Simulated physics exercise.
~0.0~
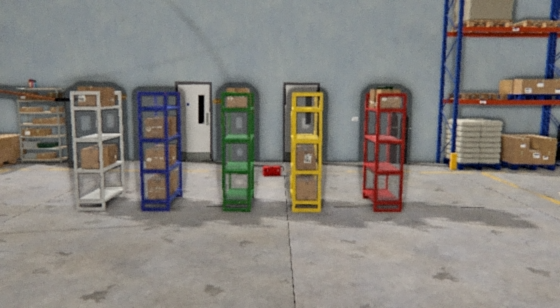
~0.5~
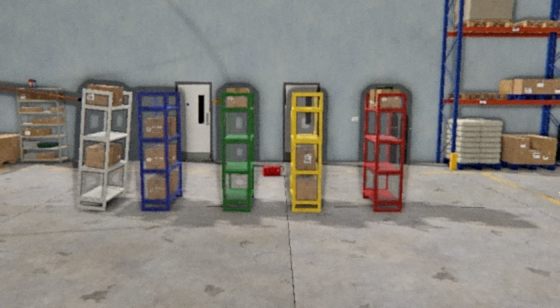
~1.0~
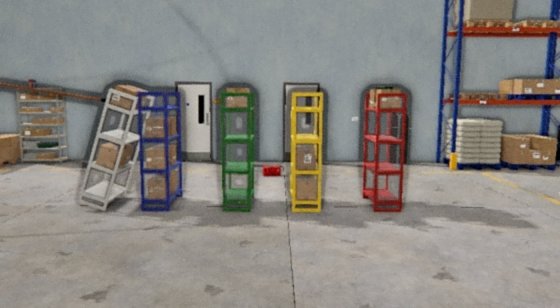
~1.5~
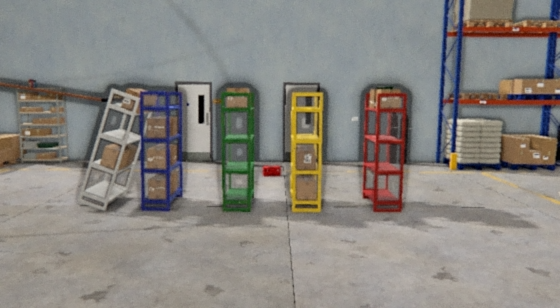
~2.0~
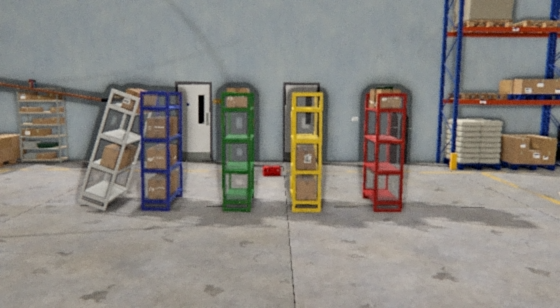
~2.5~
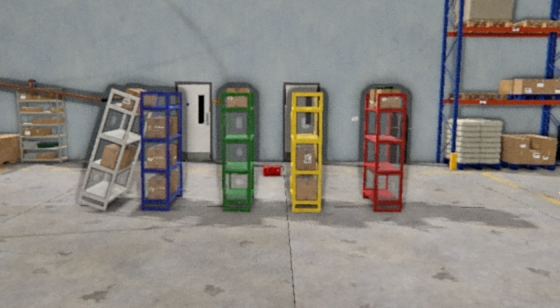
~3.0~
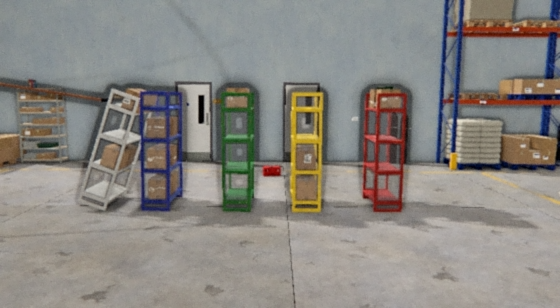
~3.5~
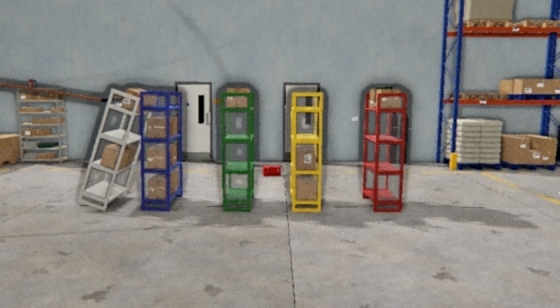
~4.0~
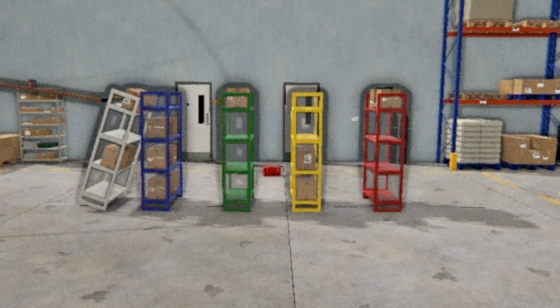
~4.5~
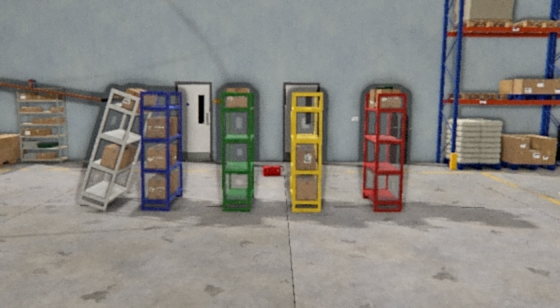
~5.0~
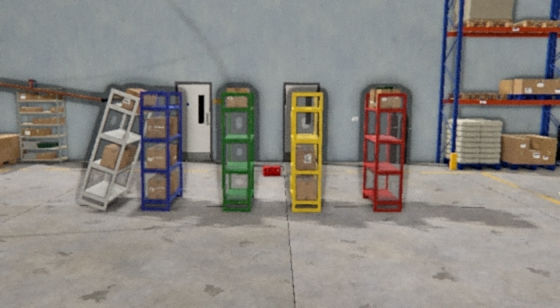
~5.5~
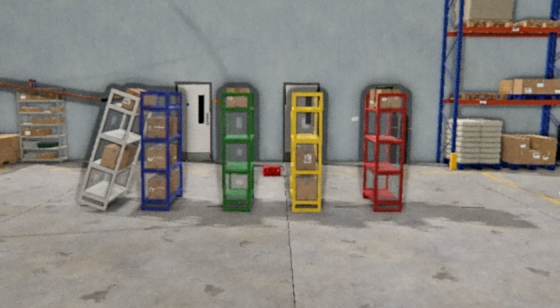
In a warehouse, five coloured shelving units stood in a row until the white one on the far left tipped right and came to rest leaning against the blue one, while the blue, green, yellow and red units all stayed upright.
